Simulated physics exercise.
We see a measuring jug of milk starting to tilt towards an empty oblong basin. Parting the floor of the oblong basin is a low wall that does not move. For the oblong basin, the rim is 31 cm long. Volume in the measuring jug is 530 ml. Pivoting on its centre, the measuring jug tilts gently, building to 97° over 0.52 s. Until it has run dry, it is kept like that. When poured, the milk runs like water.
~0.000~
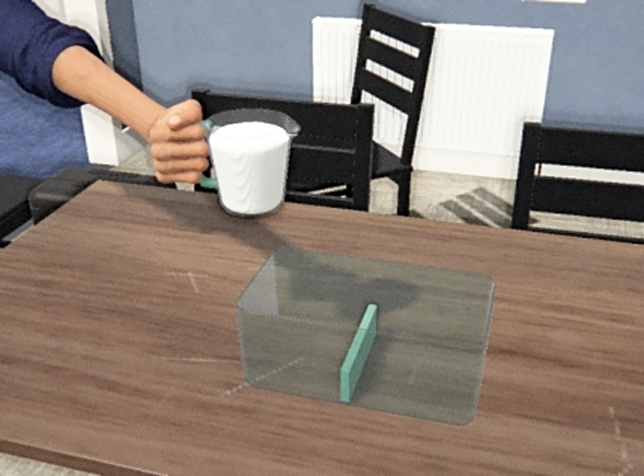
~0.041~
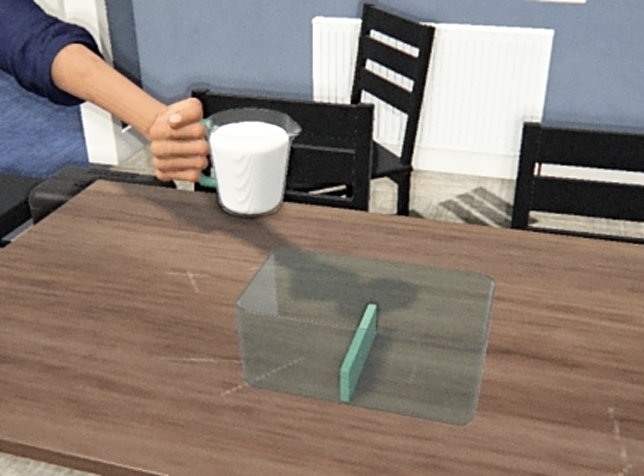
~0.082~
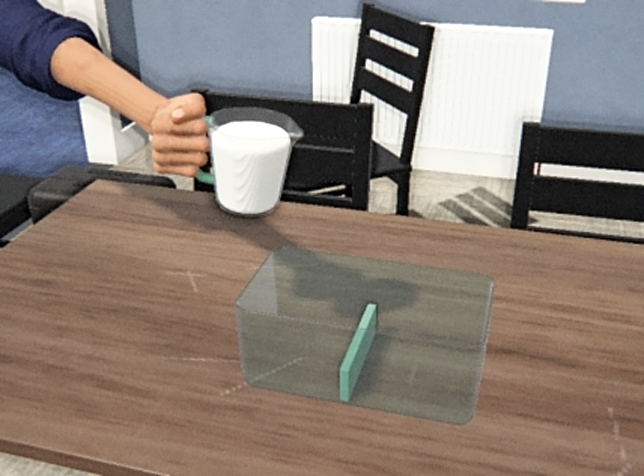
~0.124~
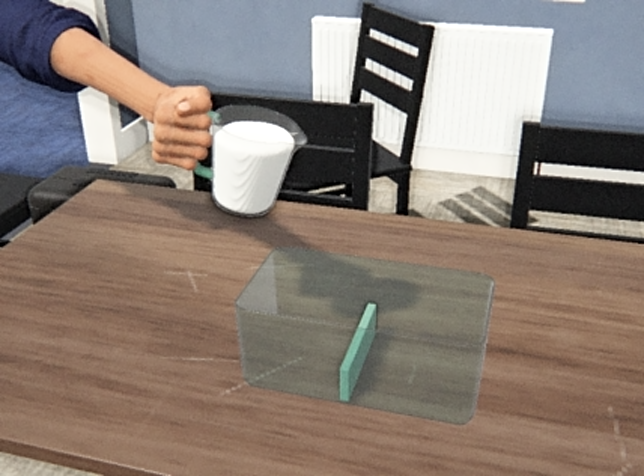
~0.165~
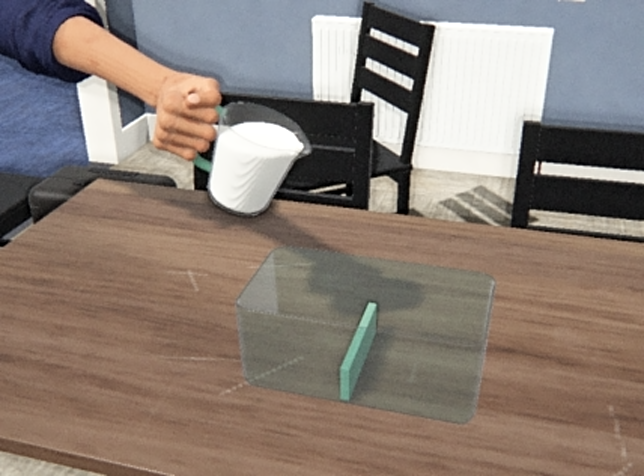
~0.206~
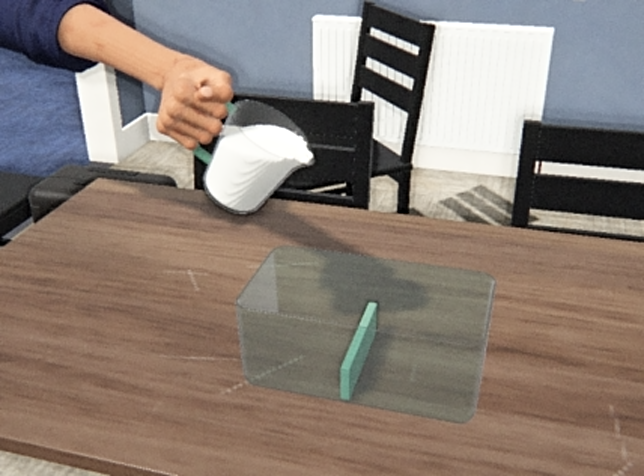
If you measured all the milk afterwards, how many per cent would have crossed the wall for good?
Around 38 per cent would have crossed.
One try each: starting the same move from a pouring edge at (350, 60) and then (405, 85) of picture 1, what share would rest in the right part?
Result: 85 per cent, then 65 per cent.
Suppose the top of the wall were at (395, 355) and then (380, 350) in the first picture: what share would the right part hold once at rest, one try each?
Result: 15 per cent, then 10 per cent.
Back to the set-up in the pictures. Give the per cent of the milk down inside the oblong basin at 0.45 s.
14 %, give or take.
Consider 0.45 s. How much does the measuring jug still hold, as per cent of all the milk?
Close to 52 in a hundred.
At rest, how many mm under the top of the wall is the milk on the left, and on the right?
36 mm left, 44 mm right.
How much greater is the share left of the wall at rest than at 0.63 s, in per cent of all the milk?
About 20 percent.
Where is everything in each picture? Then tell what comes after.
In the first picture, it leans 0°; its right rim is at (299, 129); the milk meets the walls at (215, 130) and (289, 138); the oblong basin's rim runs from (256, 277) to (491, 311); the wall's top is at (360, 336).
In the second picture, it leans 1°; its right rim is at (300, 130); the milk meets the walls at (215, 130) and (289, 139).
In the third picture, it leans 6°; its right rim is at (303, 135); the milk meets the walls at (217, 129) and (290, 140).
In the fourth picture, it leans 13°; its right rim is at (307, 142); the milk meets the walls at (220, 128) and (294, 143).
In the fifth picture, it leans 22°; its right rim is at (311, 151); the milk meets the walls at (224, 132) and (301, 146).
In the sixth picture, it leans 33°; its right rim is at (314, 163); the milk meets the walls at (221, 143) and (311, 153).
After 0.45 s the tilt is 93° and 51 per cent is still to pour, 6 is left of the wall and 8 right of it.
After 0.63 s the tilt is 97° and 14 per cent is still to pour, 40 is left of the wall and 26 right of it.
After 0.82 s the tilt is 97° and 3 per cent is still to pour, 54 is left of the wall and 37 right of it.
After 1.02 s the tilt is 97° and 0 per cent is still to pour, 60 is left of the wall and 38 right of it.
In the end 61 per cent lies left of the wall, 38 right of it and 2 outside.
